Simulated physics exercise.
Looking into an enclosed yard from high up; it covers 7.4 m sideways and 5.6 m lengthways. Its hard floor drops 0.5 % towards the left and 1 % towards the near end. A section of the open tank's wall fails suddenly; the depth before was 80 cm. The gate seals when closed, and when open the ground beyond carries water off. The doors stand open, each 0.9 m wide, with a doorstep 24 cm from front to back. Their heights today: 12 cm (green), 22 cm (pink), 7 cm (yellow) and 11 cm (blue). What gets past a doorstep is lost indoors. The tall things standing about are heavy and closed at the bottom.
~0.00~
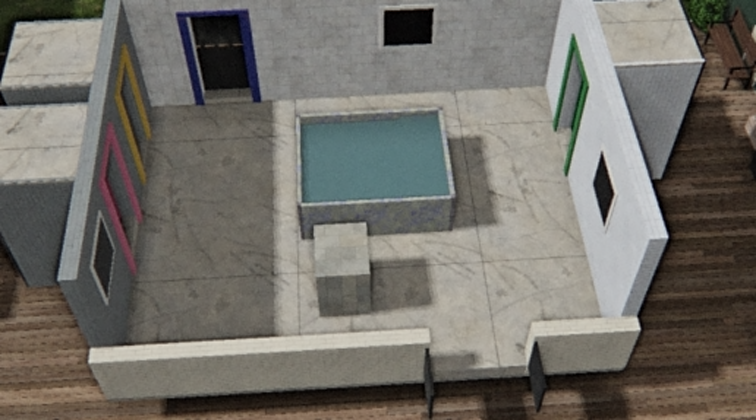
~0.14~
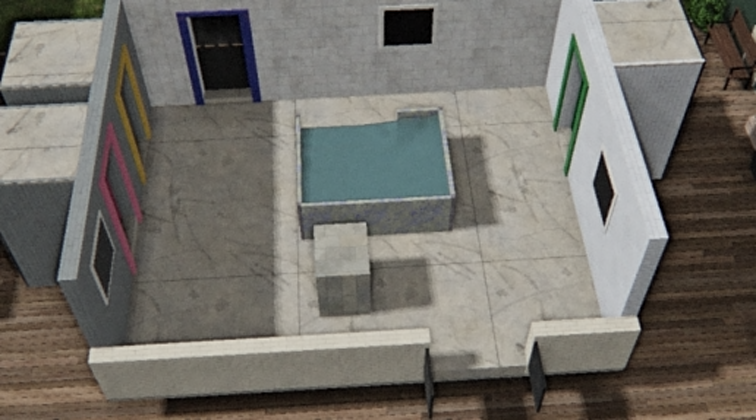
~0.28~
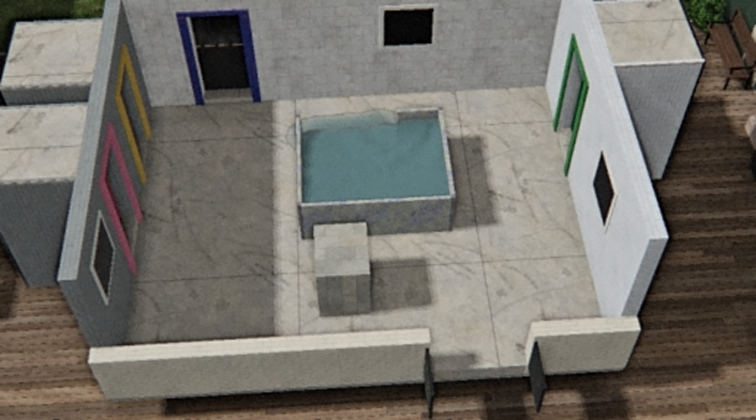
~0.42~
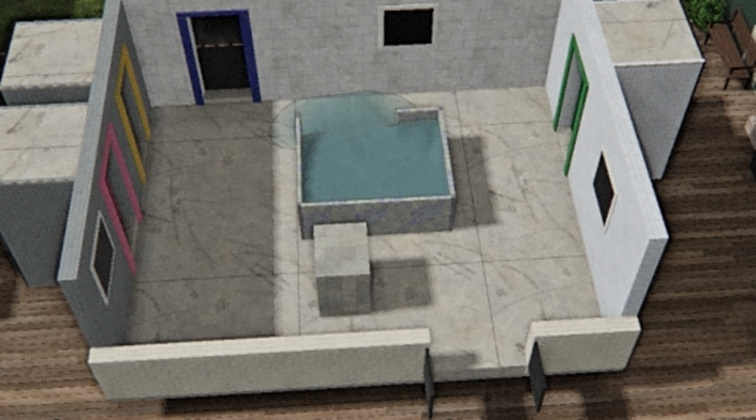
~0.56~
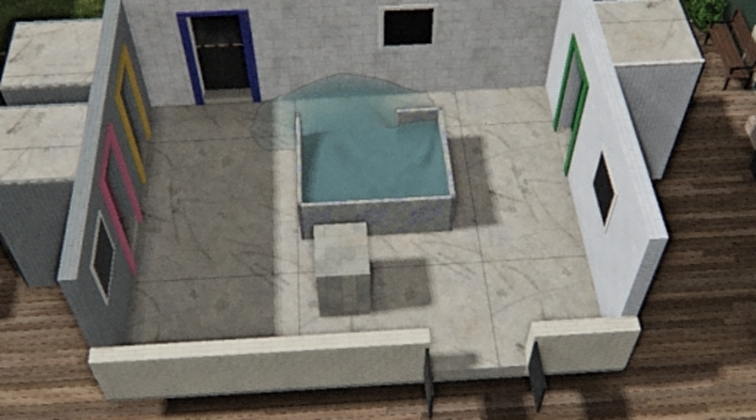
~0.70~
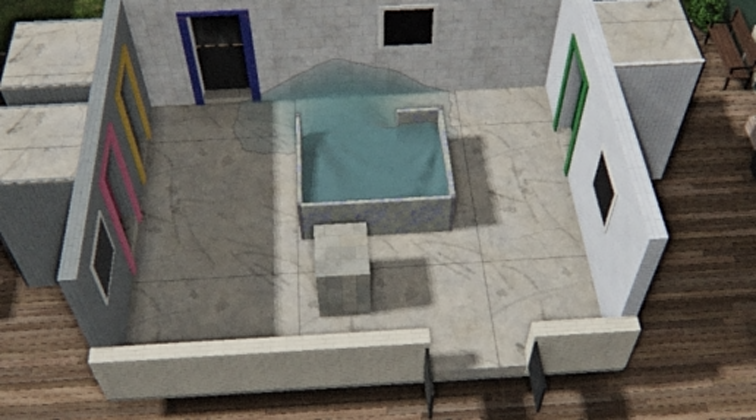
The open tank's far wall gives way, and water pours out behind it, spreading leftward.
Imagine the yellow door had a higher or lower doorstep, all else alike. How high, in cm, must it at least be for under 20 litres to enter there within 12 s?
Some 27 cm above the ground.
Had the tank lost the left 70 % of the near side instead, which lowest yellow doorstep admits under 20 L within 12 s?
Some 7.5 cm.
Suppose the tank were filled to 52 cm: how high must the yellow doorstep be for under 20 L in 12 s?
About 17 cm.
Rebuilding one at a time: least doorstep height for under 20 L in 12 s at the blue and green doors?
Roughly 13.5 cm at blue and 17 cm at green.
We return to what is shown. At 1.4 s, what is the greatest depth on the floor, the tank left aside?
Up to some 59 cm.
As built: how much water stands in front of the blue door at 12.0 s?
About 4.5 cm.
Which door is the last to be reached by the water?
The pink one.
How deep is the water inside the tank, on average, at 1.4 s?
Roughly 46 cm on average.
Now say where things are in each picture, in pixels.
The open tank at (373, 158) is whole and still, 80 cm deep; the yellow door at (134, 119) is dry, in the first picture.
Water pours out on the far side and has run 0.4 m, to a hidden place; about 11 cm deep outside, 80 cm at the back, in the second picture.
Water pours out on the far side and has run 0.8 m, to a hidden place; about 14 cm deep outside, 80 cm at the back, in the third picture.
The gap is on the far side, the front 1.3 m out at (310, 98); the back of the open tank holds 78 cm, in the fourth picture.
The gap is on the far side, the front 1.4 m out at (422, 92); the back of the open tank holds 70 cm, in the fifth picture.
Water pours out on the far side and has run 1.7 m, to (243, 102); about 13 cm deep outside, 69 cm at the back; the yellow door at (134, 119), 3.6 m from the gap, is still 1.8 m from the nearest water, in the sixth picture.
After 1.4 s water covers 20 % of the floor, deepest (59 cm) near (336, 104); it has not reached the yellow door.
After 3.0 s water covers 50 % of the floor, deepest (36 cm) near (150, 128); 26 cm at the yellow door, 139 litres in over its 7 cm doorstep.
After 12.0 s water covers 95 % of the floor, deepest (14 cm) near (123, 376); 7 cm at the yellow door, 378 litres in over its 7 cm doorstep.
At the yellow door as built, the water arrived by 1.7 s and peaked near 27 cm at 2.2 s.
With a doorstep of 24 cm, 41 litres would have come in within the 12 s; with 32 cm, 5 litres. So under 20 litres takes about 27 cm.
